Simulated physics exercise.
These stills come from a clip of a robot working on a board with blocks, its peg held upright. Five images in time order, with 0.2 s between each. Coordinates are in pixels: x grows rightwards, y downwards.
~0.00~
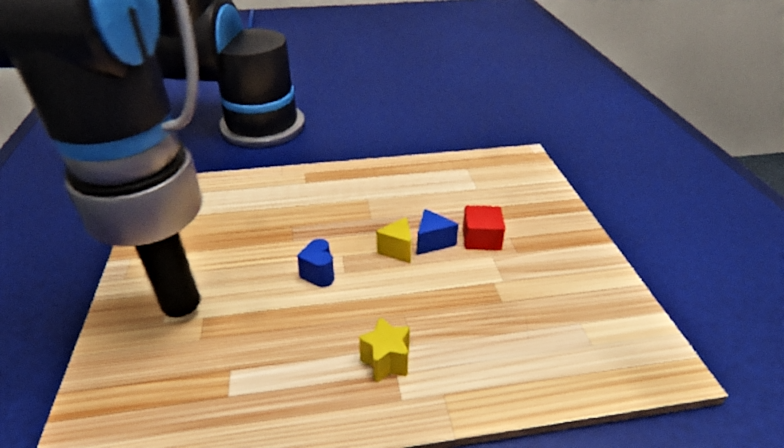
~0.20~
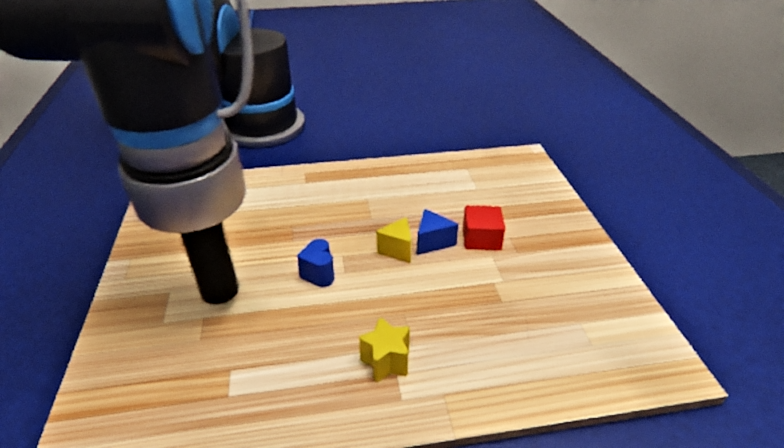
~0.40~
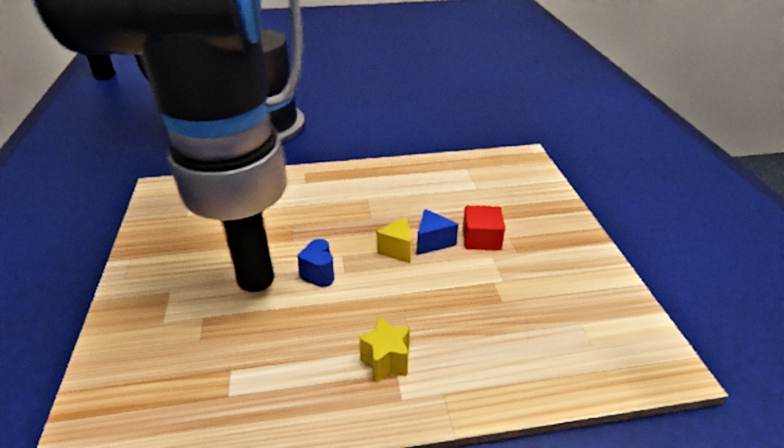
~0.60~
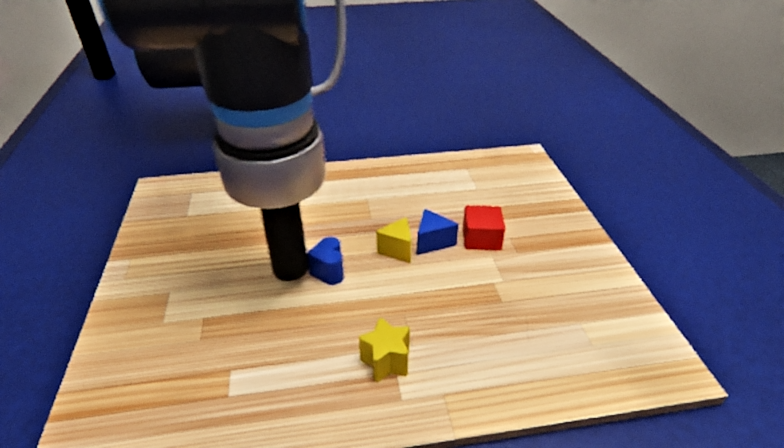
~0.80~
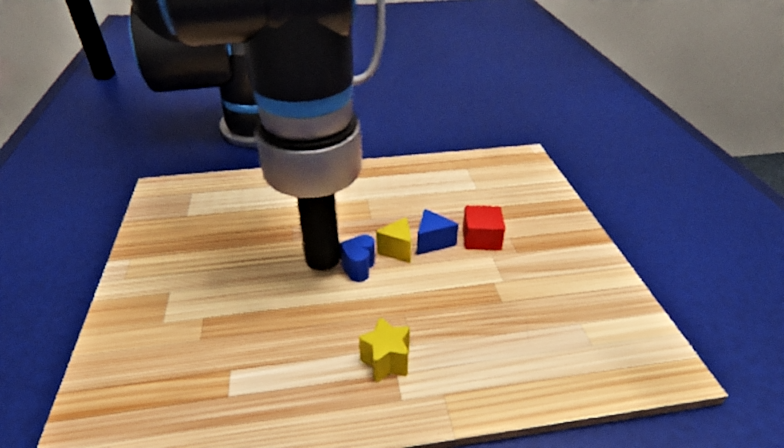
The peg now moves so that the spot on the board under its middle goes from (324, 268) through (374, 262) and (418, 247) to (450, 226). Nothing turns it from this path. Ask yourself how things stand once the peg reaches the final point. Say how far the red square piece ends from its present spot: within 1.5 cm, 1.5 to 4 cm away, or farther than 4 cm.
It will move between 1.5 and 4 cm.
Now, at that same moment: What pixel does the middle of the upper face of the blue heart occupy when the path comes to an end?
Near (423, 250).
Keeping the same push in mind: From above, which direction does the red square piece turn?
Spins counterclockwise.
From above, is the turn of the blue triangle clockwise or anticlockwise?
Looking down, my answer is that the blue triangle rotates clockwise.
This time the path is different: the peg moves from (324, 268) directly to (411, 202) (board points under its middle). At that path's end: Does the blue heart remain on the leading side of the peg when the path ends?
I expect not.
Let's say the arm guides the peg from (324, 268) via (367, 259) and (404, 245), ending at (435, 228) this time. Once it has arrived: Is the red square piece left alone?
Answer: No.
On the path given first. One third of the way, peg (375, 253); blue heart (405, 249), turned 60° clockwise; yellow triangle (402, 228).
Two thirds of the way, peg (419, 238); blue heart (423, 250), turned 85° clockwise; yellow triangle (439, 212), turned 35° clockwise; blue triangle (462, 218), turned 20° clockwise; red square piece (498, 216), turned 25° anticlockwise.
At the end, peg (451, 217); blue heart (423, 250), turned 85° clockwise; yellow triangle (471, 193), turned 40° clockwise; blue triangle (473, 219), turned 25° clockwise; red square piece (505, 216), turned 30° anticlockwise.
